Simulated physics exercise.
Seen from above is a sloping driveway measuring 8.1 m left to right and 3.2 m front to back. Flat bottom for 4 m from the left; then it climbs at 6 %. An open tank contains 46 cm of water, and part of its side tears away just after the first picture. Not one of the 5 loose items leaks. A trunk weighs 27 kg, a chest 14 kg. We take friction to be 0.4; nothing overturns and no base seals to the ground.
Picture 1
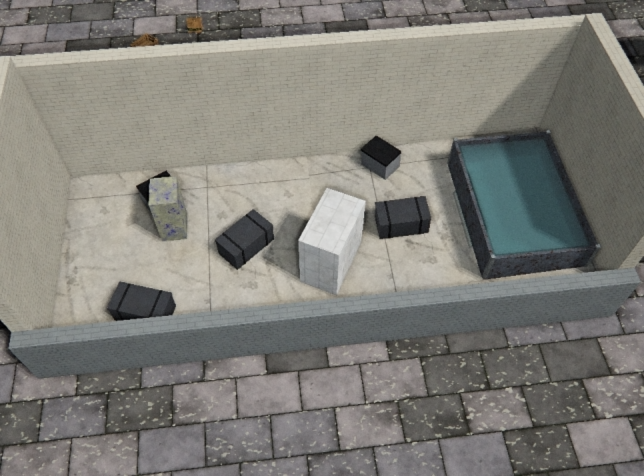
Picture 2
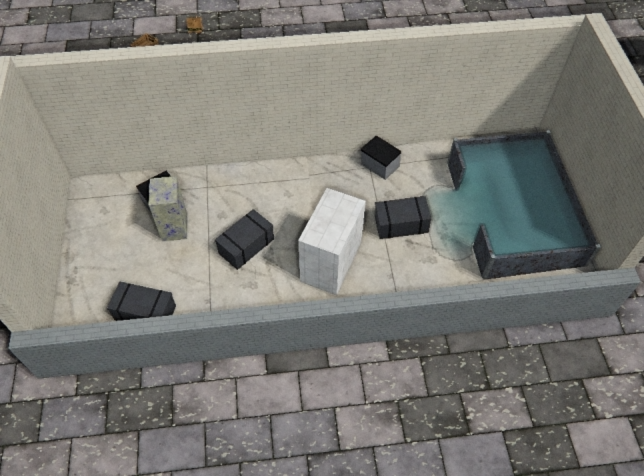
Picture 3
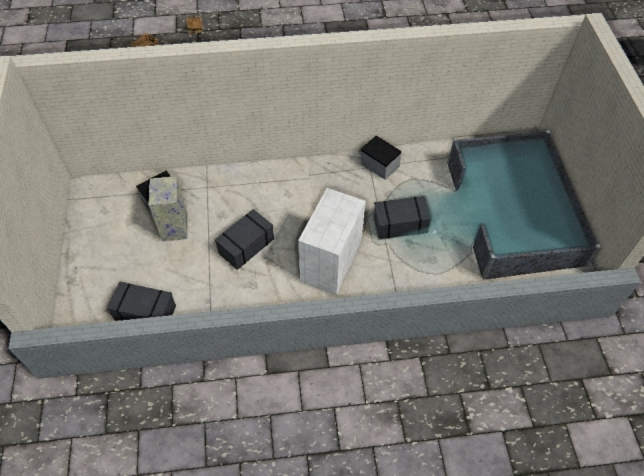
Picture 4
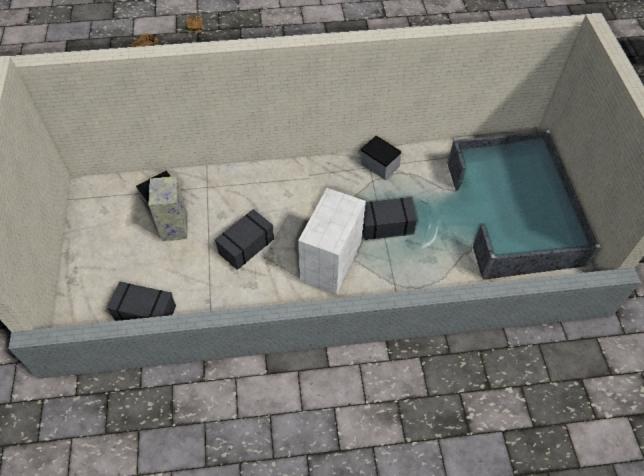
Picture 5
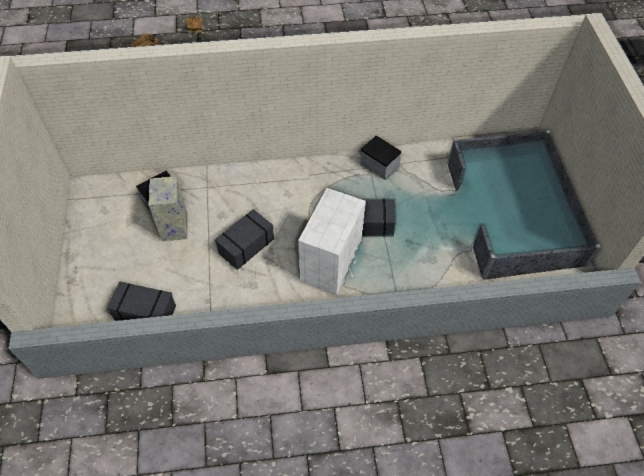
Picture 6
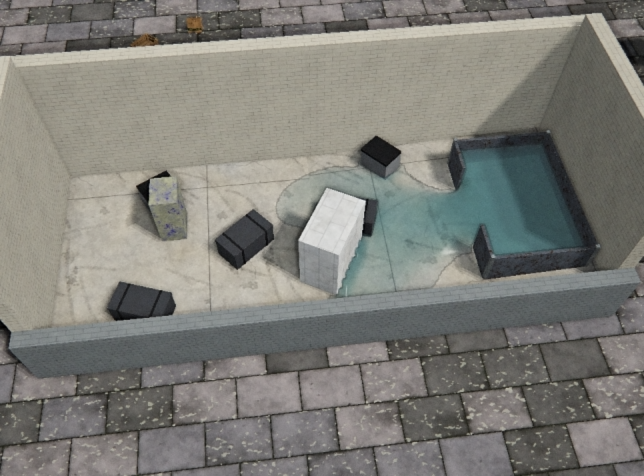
A walled, pale-floored driveway, bordered by grey paving, is seen from above by a still camera. A dark-walled tank of teal water stands at the right, with a small black-topped chest, dark strapped trunks, a white block and a mottled block spread to its left. Part of the tank's left side opens, water spreads leftward across the floor, and the nearest trunk slides left behind the white block while the other objects stay put.
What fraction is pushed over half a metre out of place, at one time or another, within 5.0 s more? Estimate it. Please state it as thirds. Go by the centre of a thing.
Probably a moderate fraction, one third to two thirds.
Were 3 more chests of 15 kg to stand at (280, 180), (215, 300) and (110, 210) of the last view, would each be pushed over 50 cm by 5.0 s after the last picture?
Taking them one at a time: Above the mark; above the mark; above the mark.
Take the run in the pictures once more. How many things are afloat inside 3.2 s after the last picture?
Then: 2.
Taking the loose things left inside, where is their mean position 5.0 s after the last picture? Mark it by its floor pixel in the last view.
Mean position: Approximately (199, 255).
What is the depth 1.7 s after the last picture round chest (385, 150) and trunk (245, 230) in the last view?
Some 2 cm at the first, some 5 cm at the second.
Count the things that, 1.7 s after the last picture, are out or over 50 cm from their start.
1 of them.
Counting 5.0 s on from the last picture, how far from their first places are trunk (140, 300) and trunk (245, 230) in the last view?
Distances, as listed: 40 cm then 5 cm.
Then, 0.4 s after the last picture 1 of 5 are over 50 cm from their spots; 0 afloat.
Then, 1.7 s after the last picture 1 of 5 are over 50 cm from their spots; 1 afloat.
Then, 3.2 s after the last picture 2 of 5 are over 50 cm from their spots; 2 afloat.
Then, 5.0 s after the last picture 2 of 5 are over 50 cm from their spots, and 2 have been at some point; 3 afloat.
